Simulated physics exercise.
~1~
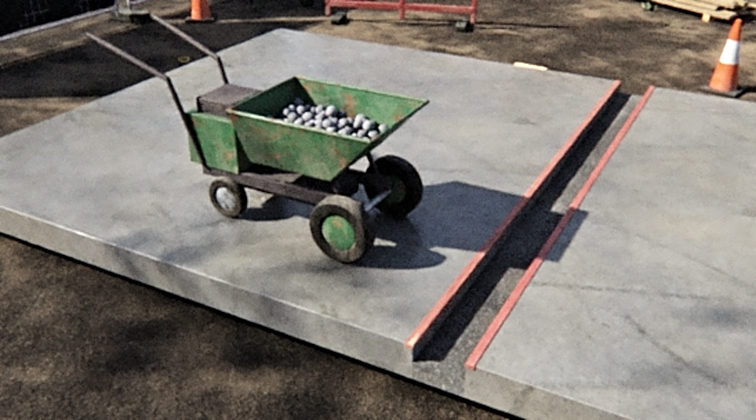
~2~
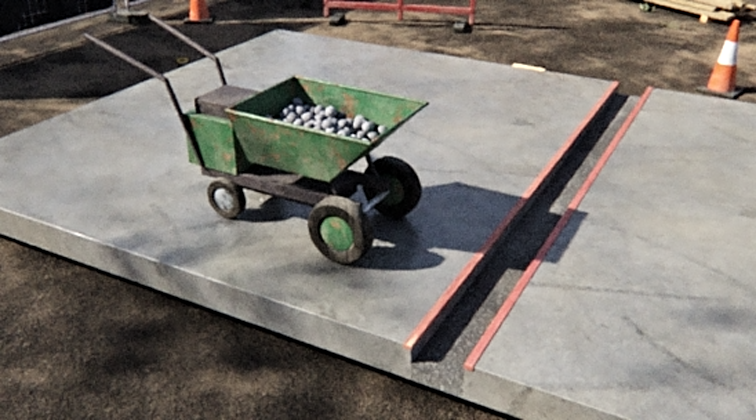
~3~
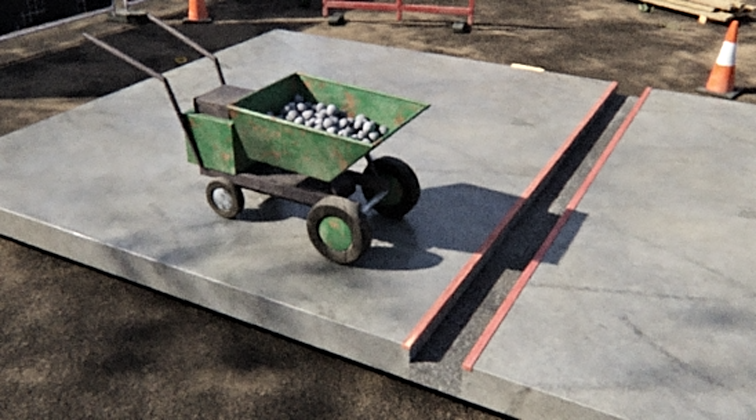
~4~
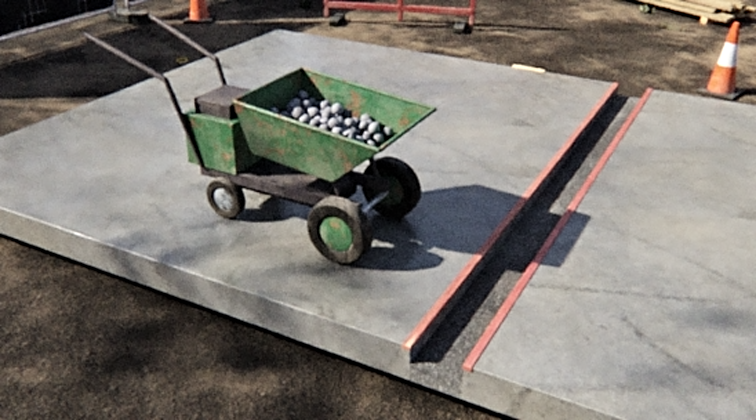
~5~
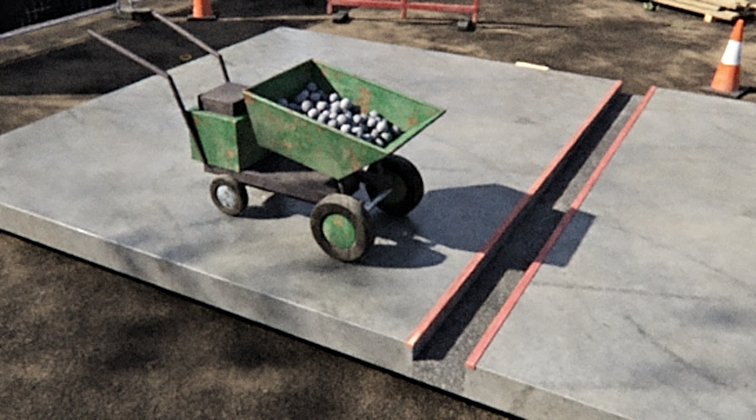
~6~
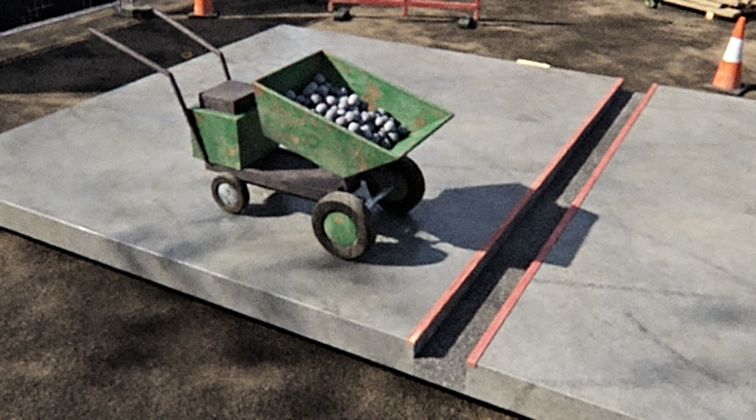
On a sunlit concrete slab surrounded by dark, rough ground, the view looks down at an angle, shifting only very slightly. A worn green barrow with four wheels, dark handles at the left and grey cobbles in its skip stands left of a narrow trench edged with red boards, with orange cones behind. The skip starts level, then tilts gradually toward the right, its back rising while the wheels stay in place.
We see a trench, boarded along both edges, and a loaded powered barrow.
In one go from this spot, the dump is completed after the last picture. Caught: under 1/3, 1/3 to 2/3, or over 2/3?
Over 2/3.
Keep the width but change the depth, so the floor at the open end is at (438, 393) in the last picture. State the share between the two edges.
Some 100 per cent.
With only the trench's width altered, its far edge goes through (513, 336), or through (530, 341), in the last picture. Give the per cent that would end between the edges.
The first try gives 90 percent, then the second gives 100 percent.
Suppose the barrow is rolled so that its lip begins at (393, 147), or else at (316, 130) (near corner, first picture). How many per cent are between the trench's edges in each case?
60 % and 40 %.
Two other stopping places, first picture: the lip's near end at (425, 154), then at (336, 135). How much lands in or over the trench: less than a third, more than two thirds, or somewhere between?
Under a third, then in the middle band.
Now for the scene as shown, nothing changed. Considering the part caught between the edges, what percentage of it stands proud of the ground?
Estimate: Near 30 per cent.
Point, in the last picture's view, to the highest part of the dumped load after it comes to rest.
Settled peak, approx. (492, 258).
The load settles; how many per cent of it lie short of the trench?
Around 10 %.
Shortly afterwards, skip tipped steeply; the whole lot in the skip.
Next, skip tipped steeply; near two thirds in the skip; only a few short of the trench; near a quarter in or heaped over the trench; only a few falling.
Some moments later, skip tipped right over; a little short of the trench; the bulk in or heaped over the trench; a little beyond it.
In the end, skip tipped right over; a little short of the trench; the bulk in or heaped over the trench; a little beyond it.
